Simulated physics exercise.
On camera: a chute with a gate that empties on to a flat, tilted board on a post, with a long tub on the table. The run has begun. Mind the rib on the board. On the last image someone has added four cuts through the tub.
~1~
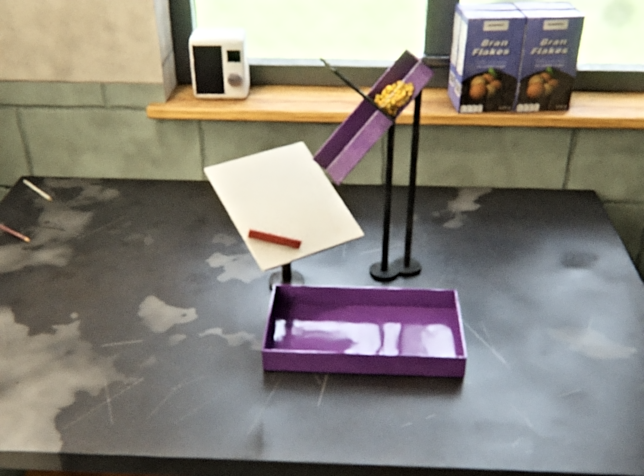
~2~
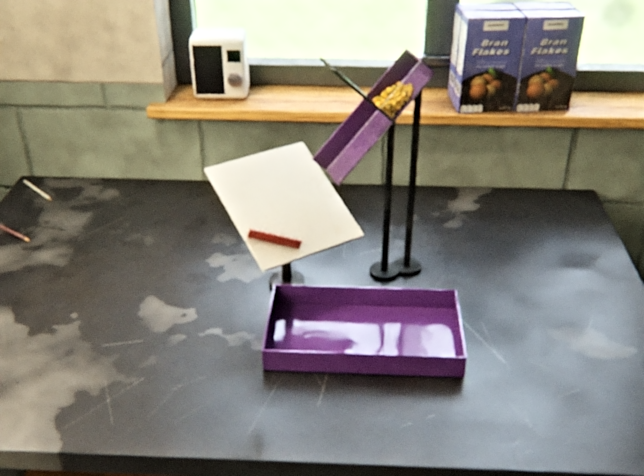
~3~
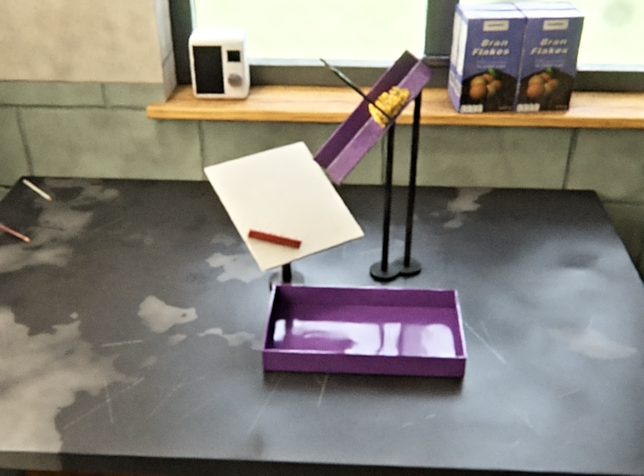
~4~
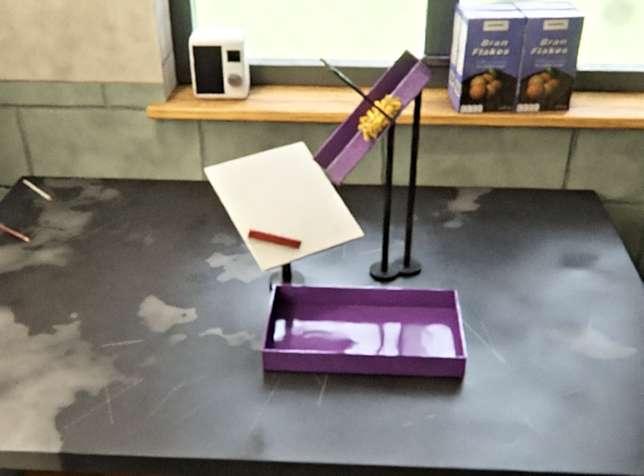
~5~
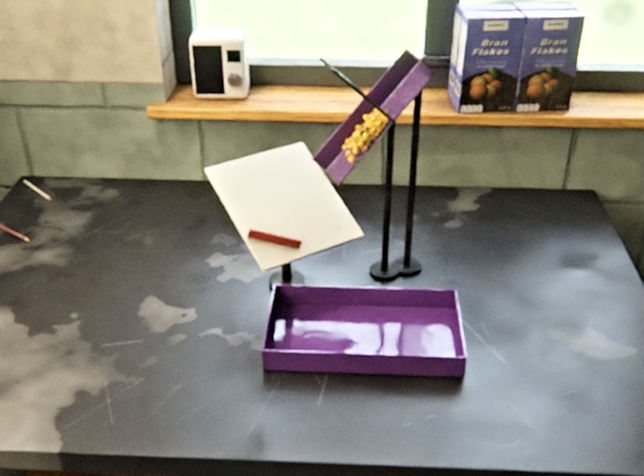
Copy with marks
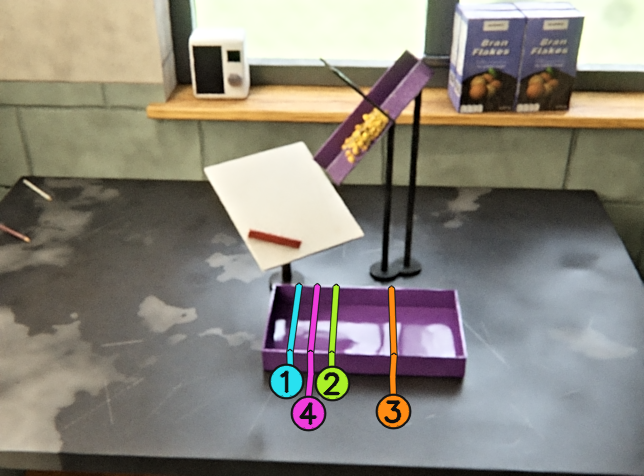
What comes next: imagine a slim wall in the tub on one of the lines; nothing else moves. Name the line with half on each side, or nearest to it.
2 beats the others.
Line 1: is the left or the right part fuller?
The right side.
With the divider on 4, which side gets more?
More lands on the right.
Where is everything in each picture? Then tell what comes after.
The first picture shows load behind the gate near (392, 98), puffed corn balls; lip of the chute near (332, 178), sloping fairly steeply.
The second picture shows middle of the board near (284, 202), tilted gently; middle of its low edge near (316, 252); of its high edge near (255, 155).
The third picture shows front corners of the tub near (263, 350) and (466, 357), empty; front of the load near (383, 126).
The fourth picture shows middle of the load near (379, 117); its front near (368, 139), close to a third of the way to the lip; rib from (249, 229) to (302, 242).
The fifth picture shows middle of the load near (367, 131); its front near (353, 161), close to two thirds of the way to the lip.
On the marked copy, line 1 crosses the front rim at (290, 351); line 2 crosses the front rim at (331, 352); line 3 crosses the front rim at (393, 355); line 4 crosses the front rim at (310, 352).
For line 1, of what is caught, only a few on the left of the divider, all but a few on the right.
For line 2, of what is caught, close to half on the left of the divider, close to half on the right.
For line 3, of what is caught, the whole lot on the left of the divider, none at all on the right.
For line 4, of what is caught, a small share on the left of the divider, all but a few on the right.
